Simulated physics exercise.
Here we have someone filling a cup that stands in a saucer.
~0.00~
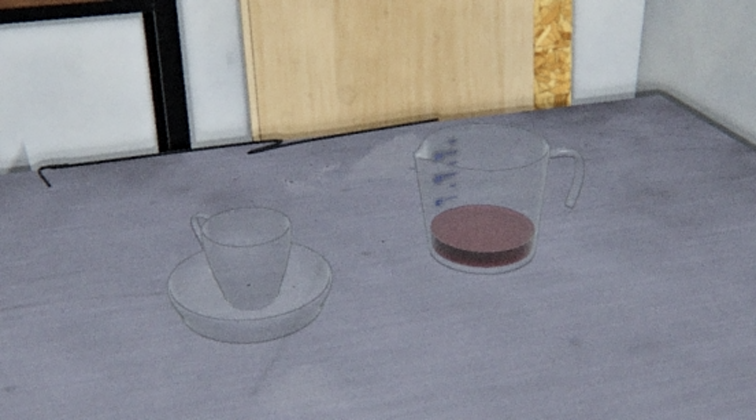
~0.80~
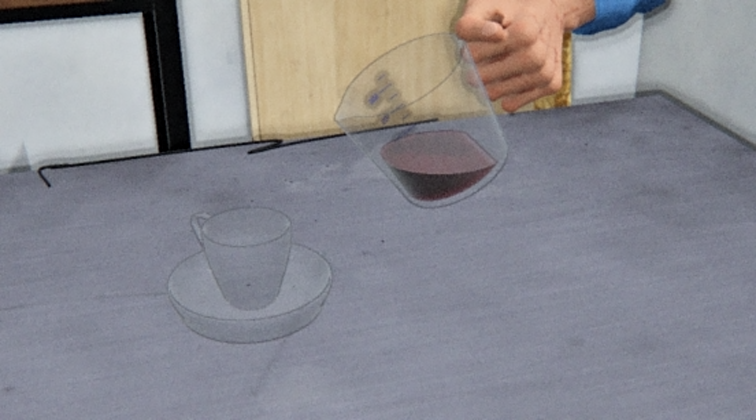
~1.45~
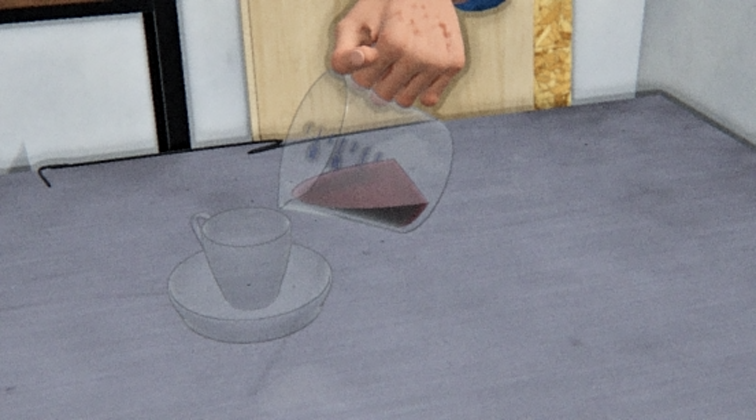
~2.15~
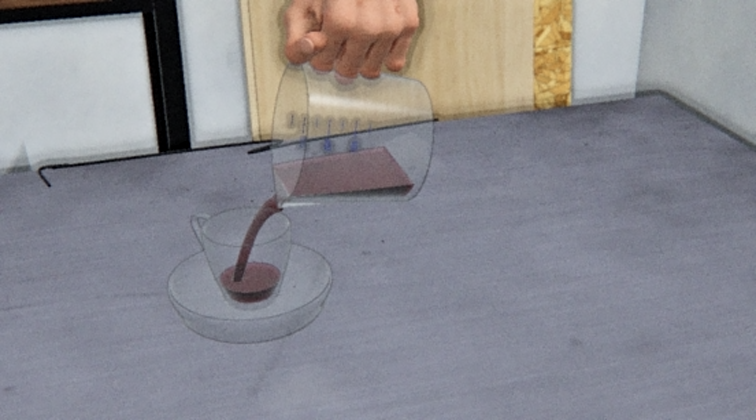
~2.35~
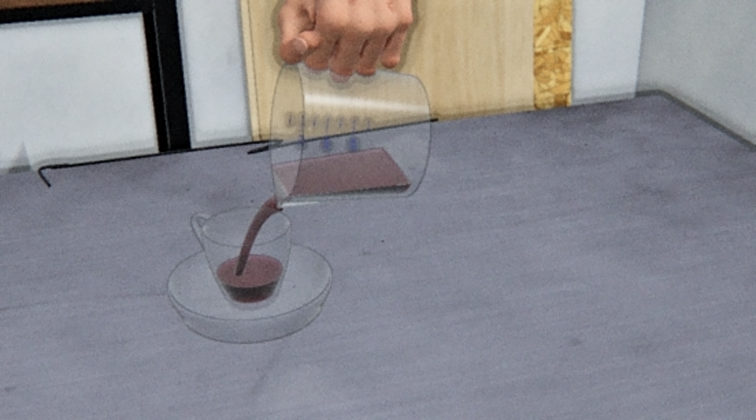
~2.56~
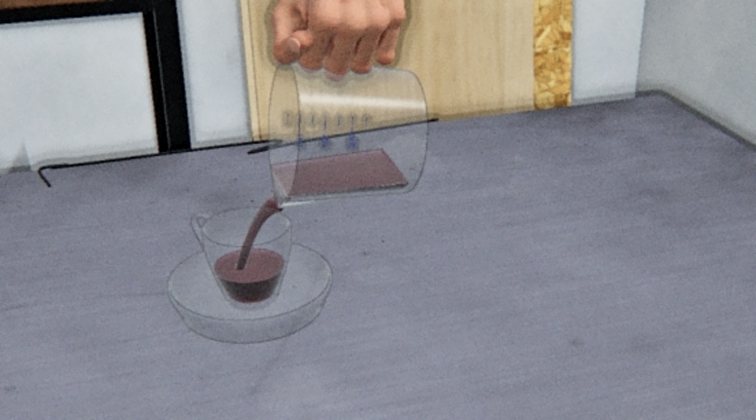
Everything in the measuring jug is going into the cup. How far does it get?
In the end it stays in the cup.
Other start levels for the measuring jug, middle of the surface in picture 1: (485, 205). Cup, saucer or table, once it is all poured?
My call: Reaches the saucer.
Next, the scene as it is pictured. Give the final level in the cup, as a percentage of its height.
Some 70 per cent.
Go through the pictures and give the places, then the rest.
In the first picture, nothing is moving yet; measuring jug (483, 195) nearly empty; cup (249, 259) empty; saucer (266, 324) dry.
In the second picture, the measuring jug is picked up; measuring jug (428, 120) tipped 30° with all of its load; cup (249, 259) empty.
In the third picture, the measuring jug leans over the cup; measuring jug (363, 155) tipped 60° with all of its load; cup (249, 259) empty.
In the fourth picture, the grape juice is flowing; measuring jug (347, 135) tipped 80° with about three quarters of its load; cup about a quarter full, surface at (250, 278).
In the fifth picture, the grape juice is flowing; measuring jug (344, 133) tipped 80° with about two thirds of its load; cup (249, 259) about a third full.
In the sixth picture, the grape juice is flowing; measuring jug (342, 131) tipped 80° with about half of its load; cup about a third full, surface at (249, 266); saucer (266, 324) dry.
By 3.1 s, the cup is about two thirds full; the saucer is dry.
By 4.8 s, the cup is about three quarters full; the saucer is dry.
